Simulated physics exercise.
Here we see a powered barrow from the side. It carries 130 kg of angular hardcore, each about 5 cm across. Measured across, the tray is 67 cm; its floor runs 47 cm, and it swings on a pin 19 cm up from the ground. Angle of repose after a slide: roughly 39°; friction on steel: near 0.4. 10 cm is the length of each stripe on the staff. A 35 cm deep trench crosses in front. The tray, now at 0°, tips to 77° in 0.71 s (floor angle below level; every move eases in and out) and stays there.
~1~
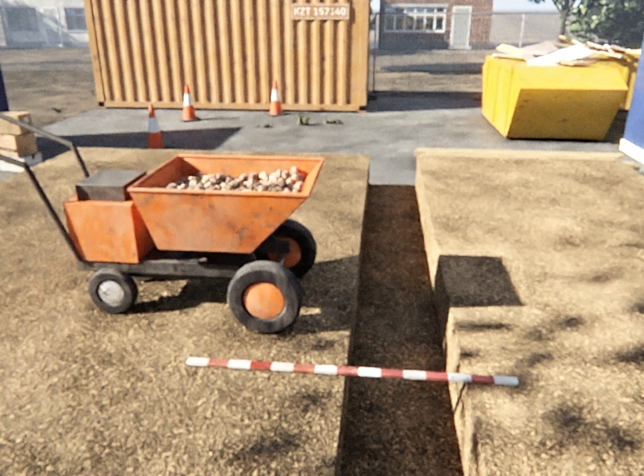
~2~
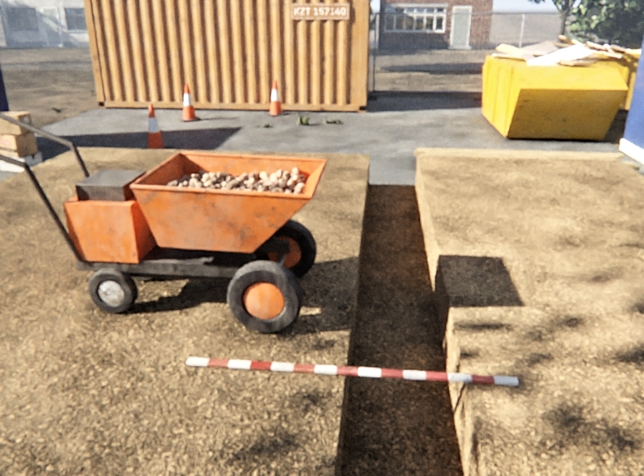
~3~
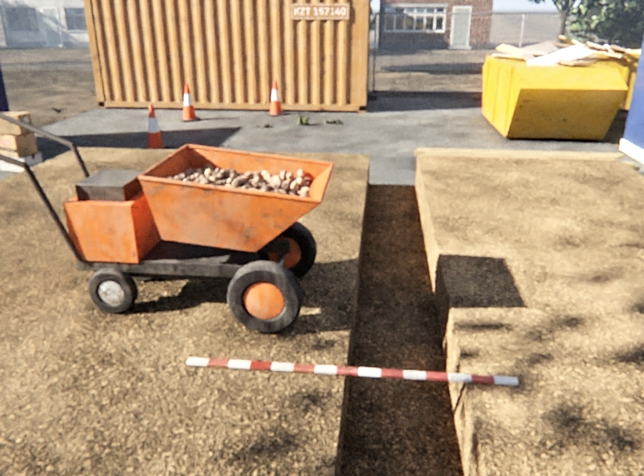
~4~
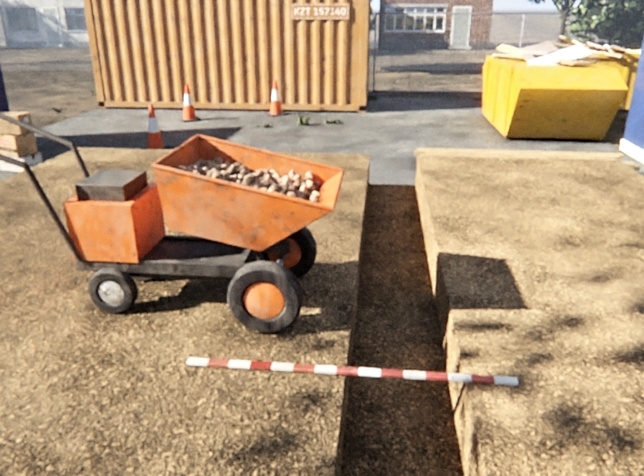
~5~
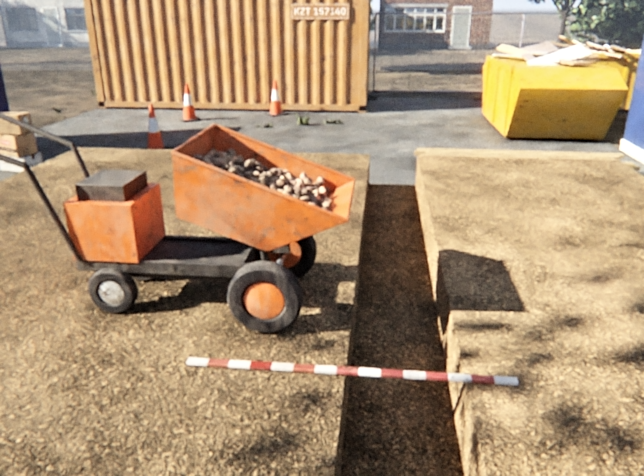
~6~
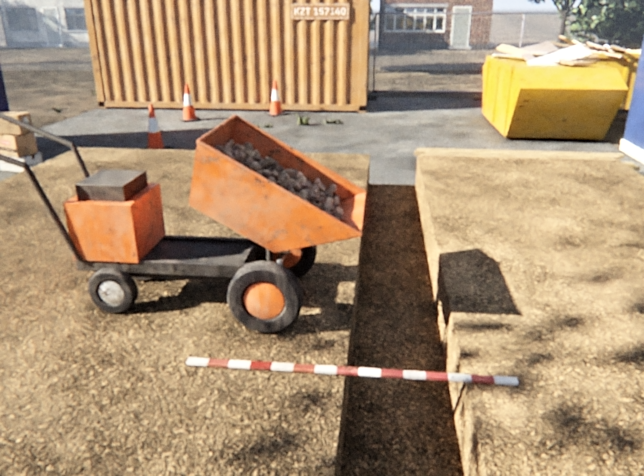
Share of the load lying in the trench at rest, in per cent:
98 per cent.
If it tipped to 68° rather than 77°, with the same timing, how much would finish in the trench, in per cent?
It comes out at about 95 percent.
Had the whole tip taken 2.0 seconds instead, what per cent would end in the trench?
Roughly 100% would finish there.
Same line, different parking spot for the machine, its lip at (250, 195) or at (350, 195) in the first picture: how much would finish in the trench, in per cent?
85 and 65 %.
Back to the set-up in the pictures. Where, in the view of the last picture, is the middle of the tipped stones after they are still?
I'd put it close to (416, 353).
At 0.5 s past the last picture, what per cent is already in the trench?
By that moment, roughly 40 per cent of the load.
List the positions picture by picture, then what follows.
Lip at (309, 196), floor tilted 0°, highest stones at (263, 177), in the first picture.
Lip at (312, 197), floor tilted 2°, highest stones at (254, 178), in the second picture.
The tray is at 6°, its lip at (321, 201); the top of the load is at (211, 175), in the third picture.
The tray is at 12°, its lip at (333, 209); the top of the load is at (215, 168), in the fourth picture.
The tray is at 20°, its lip at (347, 221); the top of the load is at (213, 159), in the fifth picture.
The tray is at 30°, its lip at (361, 235); the top of the load is at (230, 150), in the sixth picture.
Then, 0.2 s after the last picture the floor is at 65°, 100 % in the tray; the foremost stones are at (380, 270).
Then, 0.5 s after the last picture the floor is at 77°, 62 % in the tray, 38 % in the trench; the foremost stones are at (446, 340).
Then, 0.9 s after the last picture the floor is at 77°, 8 % in the tray, 90 % in the trench, 2 % past the trench; the foremost stones are at (515, 290).
Then, 2.8 s after the last picture the floor is at 77°, 0 % in the tray, 98 % in the trench, 2 % past the trench; the foremost stones are at (534, 290).
